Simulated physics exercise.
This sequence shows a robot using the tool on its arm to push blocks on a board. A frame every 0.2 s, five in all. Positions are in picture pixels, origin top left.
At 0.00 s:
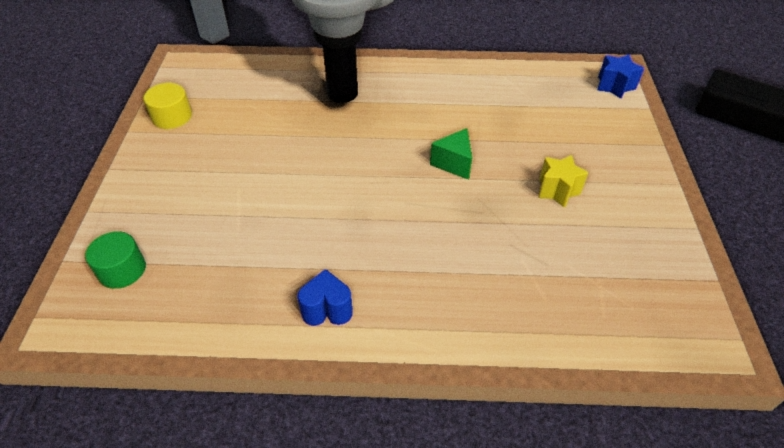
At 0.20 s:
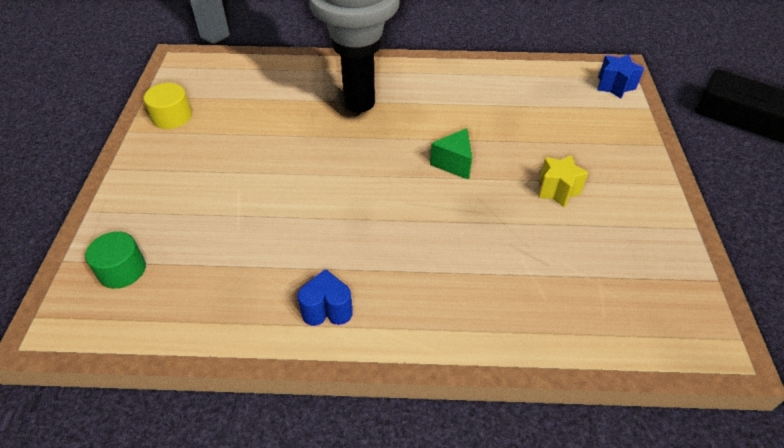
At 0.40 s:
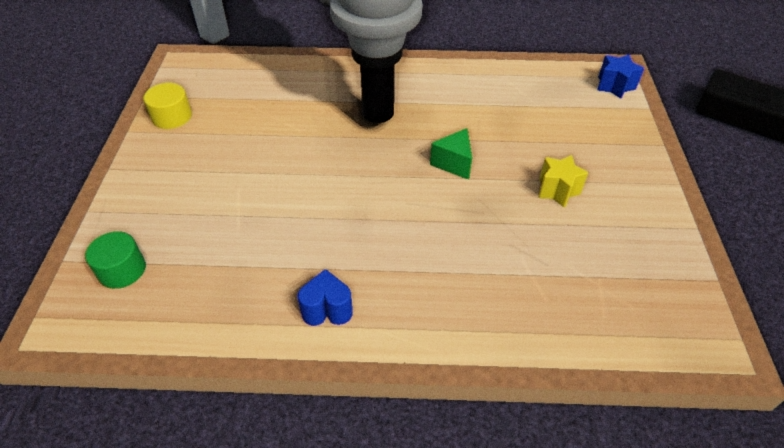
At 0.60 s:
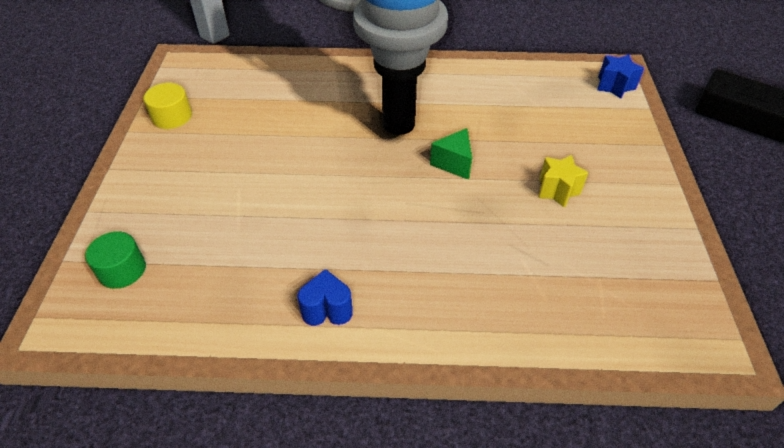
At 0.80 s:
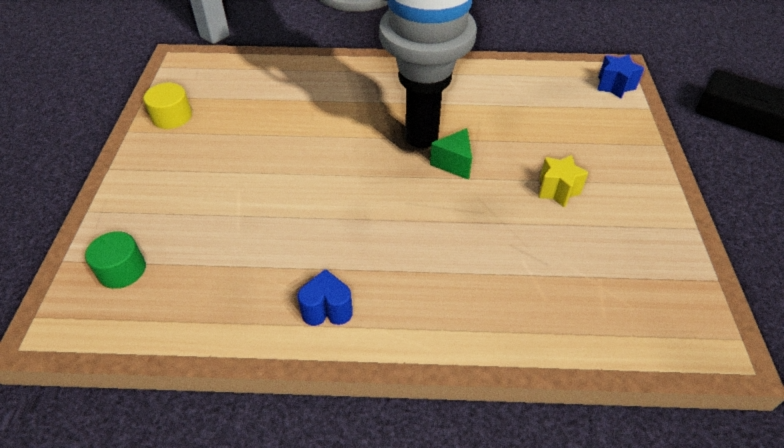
The clip shows a robot arm's black-tipped tool moving right and toward the viewer across a wooden board, closing in on the green triangular block, while all the yellow, green and blue blocks stay still.
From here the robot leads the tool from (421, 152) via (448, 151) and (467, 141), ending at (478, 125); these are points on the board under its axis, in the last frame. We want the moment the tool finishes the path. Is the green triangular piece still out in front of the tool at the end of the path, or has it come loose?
Fallen away.
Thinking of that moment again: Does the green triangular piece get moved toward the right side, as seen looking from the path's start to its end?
Going by the path, yes.
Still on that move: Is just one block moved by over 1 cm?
Short answer: Yes.
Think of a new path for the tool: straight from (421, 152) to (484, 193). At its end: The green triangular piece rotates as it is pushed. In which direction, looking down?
It goes anticlockwise.
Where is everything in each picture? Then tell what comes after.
The first picture shows tool's lower end (343, 94); green triangular piece (457, 142).
The second picture shows tool (360, 103); blocks still.
The third picture shows tool (378, 113); blocks still.
The fourth picture shows tool (399, 125); blocks still.
The fifth picture shows tool (422, 138); green triangular piece (457, 142).
What follows on the original path. Halfway along, tool (462, 134); green triangular piece (473, 146), turned 20° clockwise.
At the end, tool (480, 111); green triangular piece (473, 146), turned 20° clockwise.
